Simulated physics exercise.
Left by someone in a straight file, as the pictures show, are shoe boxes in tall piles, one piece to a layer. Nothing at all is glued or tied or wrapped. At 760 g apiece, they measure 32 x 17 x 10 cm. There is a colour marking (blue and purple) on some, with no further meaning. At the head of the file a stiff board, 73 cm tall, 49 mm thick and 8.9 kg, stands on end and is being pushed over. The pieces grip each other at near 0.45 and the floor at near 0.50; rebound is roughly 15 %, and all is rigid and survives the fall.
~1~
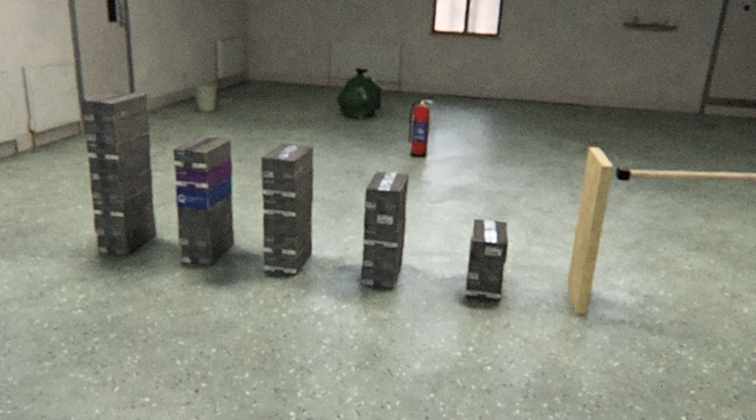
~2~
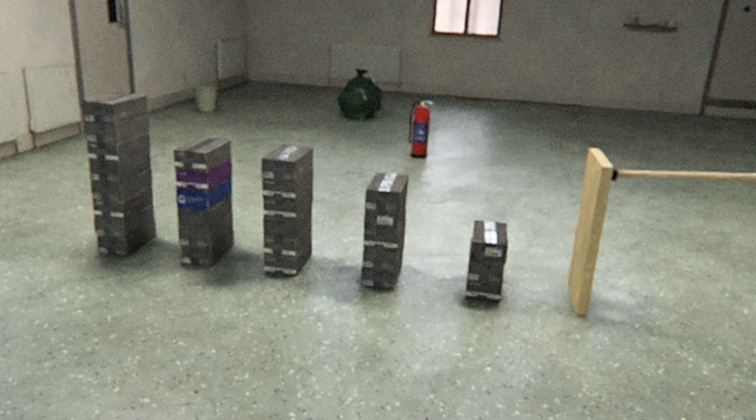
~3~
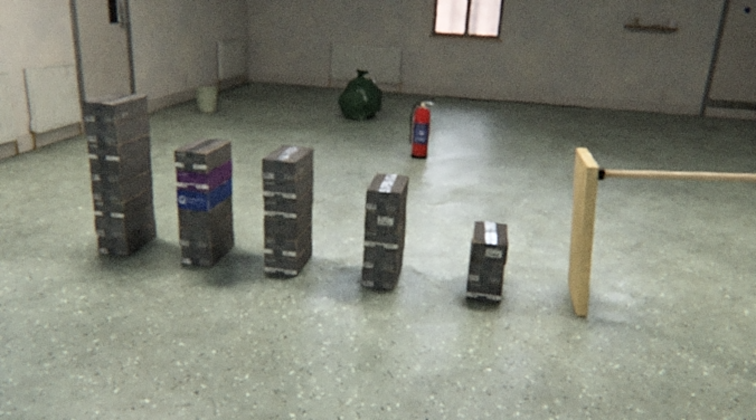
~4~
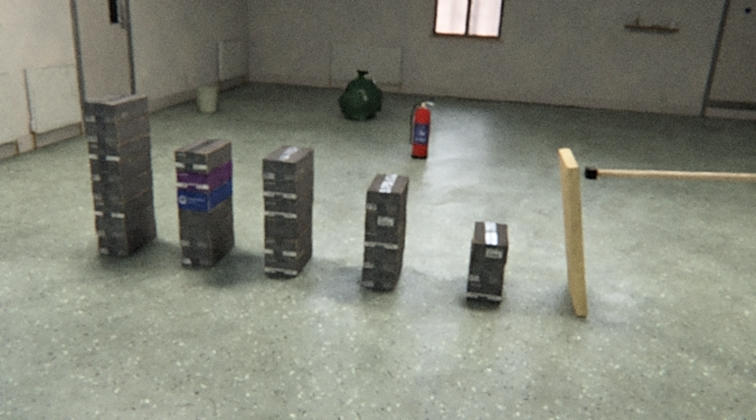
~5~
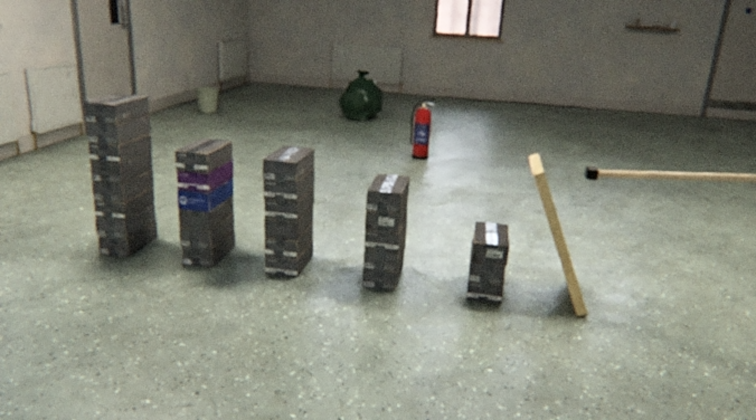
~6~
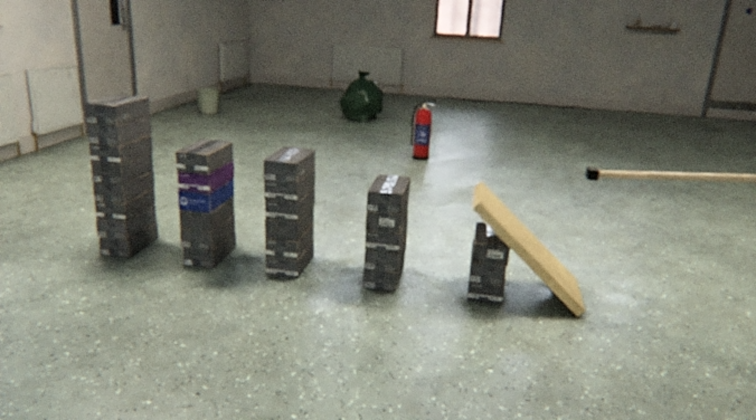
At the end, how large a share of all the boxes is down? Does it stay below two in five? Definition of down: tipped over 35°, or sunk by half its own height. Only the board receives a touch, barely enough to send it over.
Yes, it stays below two in five.
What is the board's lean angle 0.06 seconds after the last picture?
I'd put it near 50°.
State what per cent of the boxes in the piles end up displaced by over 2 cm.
5 % shifted.
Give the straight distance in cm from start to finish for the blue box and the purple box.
Blue: 0 cm, purple: 0 cm.
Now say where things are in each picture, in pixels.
In the first picture (each place is the centre of the face we see best), pole end (626, 176) 6 cm short, board 0° from upright; purple box (191, 180); blue box (192, 200); the others all in place.
In the second picture, pole end (613, 175) 6 mm short, board 0° from upright; blue box (192, 200).
In the third picture, pole end (600, 175) 51 mm in, board 5° from upright; purple box (192, 182); the others all in place.
In the fourth picture, pole end (593, 175) 9 cm in, stopped, board 12° from upright; purple box (192, 182); the others all in place.
In the fifth picture, pole end (594, 175) 9 cm in, stopped, board 24° from upright; purple box (193, 182); the others all in place.
In the sixth picture, pole end (594, 176) 9 cm in, stopped, board 49° from upright; purple box (193, 183); blue box (194, 202); the others all in place.
Then, 0.06 s later than the last frame, board 50° from upright; none of the 28 boxes down, 1 disturbed.
Then, 0.12 s later than the last frame, board 51° from upright; none of the 28 boxes down, 1 disturbed.
When it is over, board 53° from upright; none of the 28 boxes down, 1 disturbed; blue box unmoved; purple box unmoved. That is 0 per cent. In pixels of the last frame, middles, blue box near (207, 193), purple box near (207, 175).
